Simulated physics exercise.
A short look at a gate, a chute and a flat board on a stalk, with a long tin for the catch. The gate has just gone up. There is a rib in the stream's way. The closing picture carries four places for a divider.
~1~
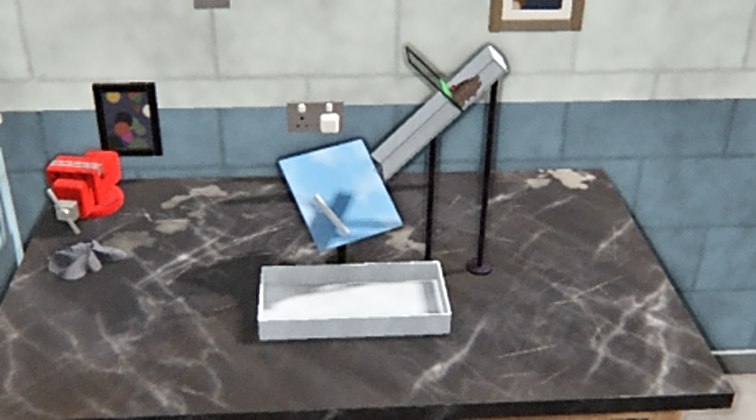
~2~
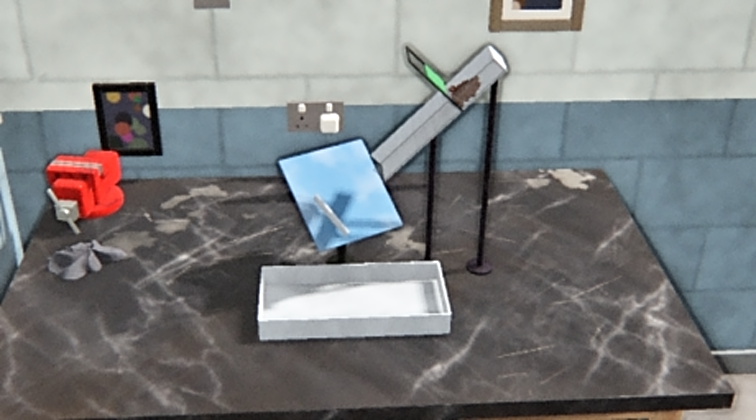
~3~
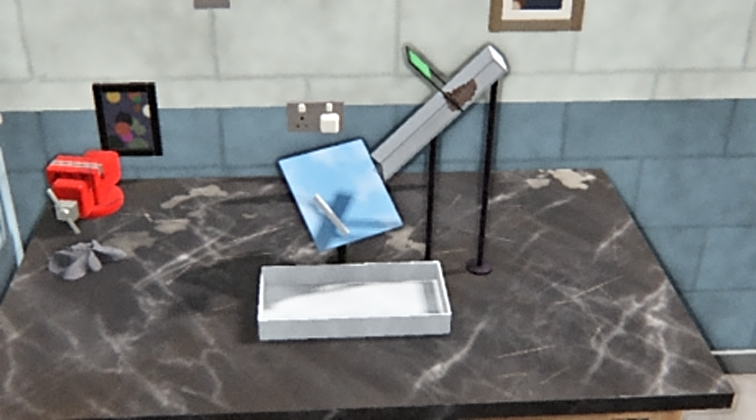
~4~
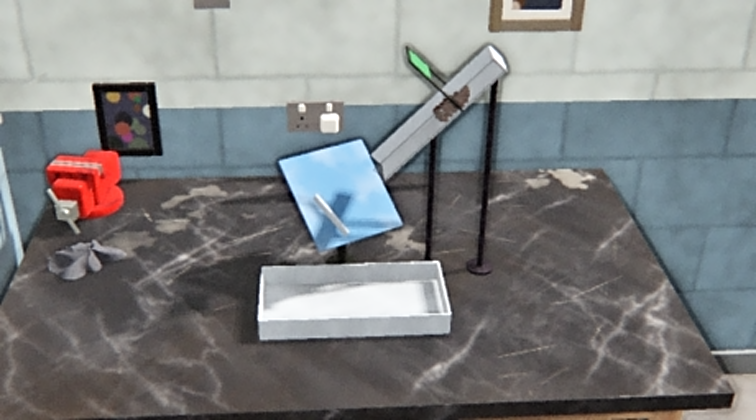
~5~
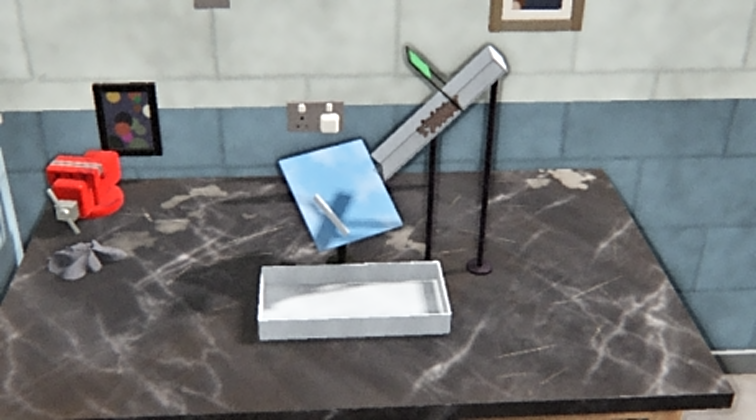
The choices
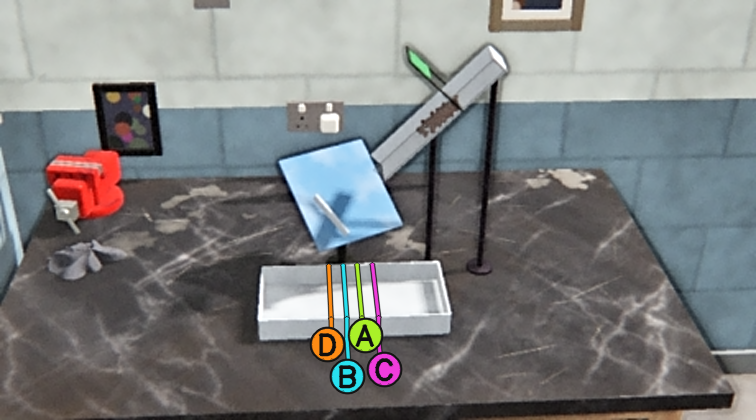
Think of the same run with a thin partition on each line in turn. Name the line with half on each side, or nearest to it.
Take C.
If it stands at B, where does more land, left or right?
More lands on the right.
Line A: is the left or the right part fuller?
The right side.
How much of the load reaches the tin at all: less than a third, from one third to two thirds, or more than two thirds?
It is more than two thirds.
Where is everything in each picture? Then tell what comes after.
Load behind the gate near (464, 88), flat chocolate drops; lip of the chute near (384, 173), sloping fairly steeply, in the first frame.
Middle of the board near (341, 193), tilted fairly steeply; middle of its low edge near (362, 238); of its high edge near (321, 150), in the second frame.
Front corners of the tin near (259, 320) and (450, 314), empty; front of the load near (449, 103), in the third frame.
Middle of the load near (450, 107); its front near (438, 116), close to a quarter of the way to the lip; rib from (316, 194) to (349, 232), in the fourth frame.
Middle of the load near (438, 118); its front near (419, 129), close to half of the way to the lip, in the fifth frame.
On the marked copy, line A crosses the front rim at (361, 317); line B crosses the front rim at (346, 317); line C crosses the front rim at (378, 316); line D crosses the front rim at (331, 318).
If A is chosen, of what is caught, only a few on the left of the divider, all but a few on the right.
If B is chosen, of what is caught, only a few on the left of the divider, all but a few on the right.
If C is chosen, of what is caught, close to two thirds on the left of the divider, close to a third on the right.
If D is chosen, of what is caught, only a few on the left of the divider, all but a few on the right.
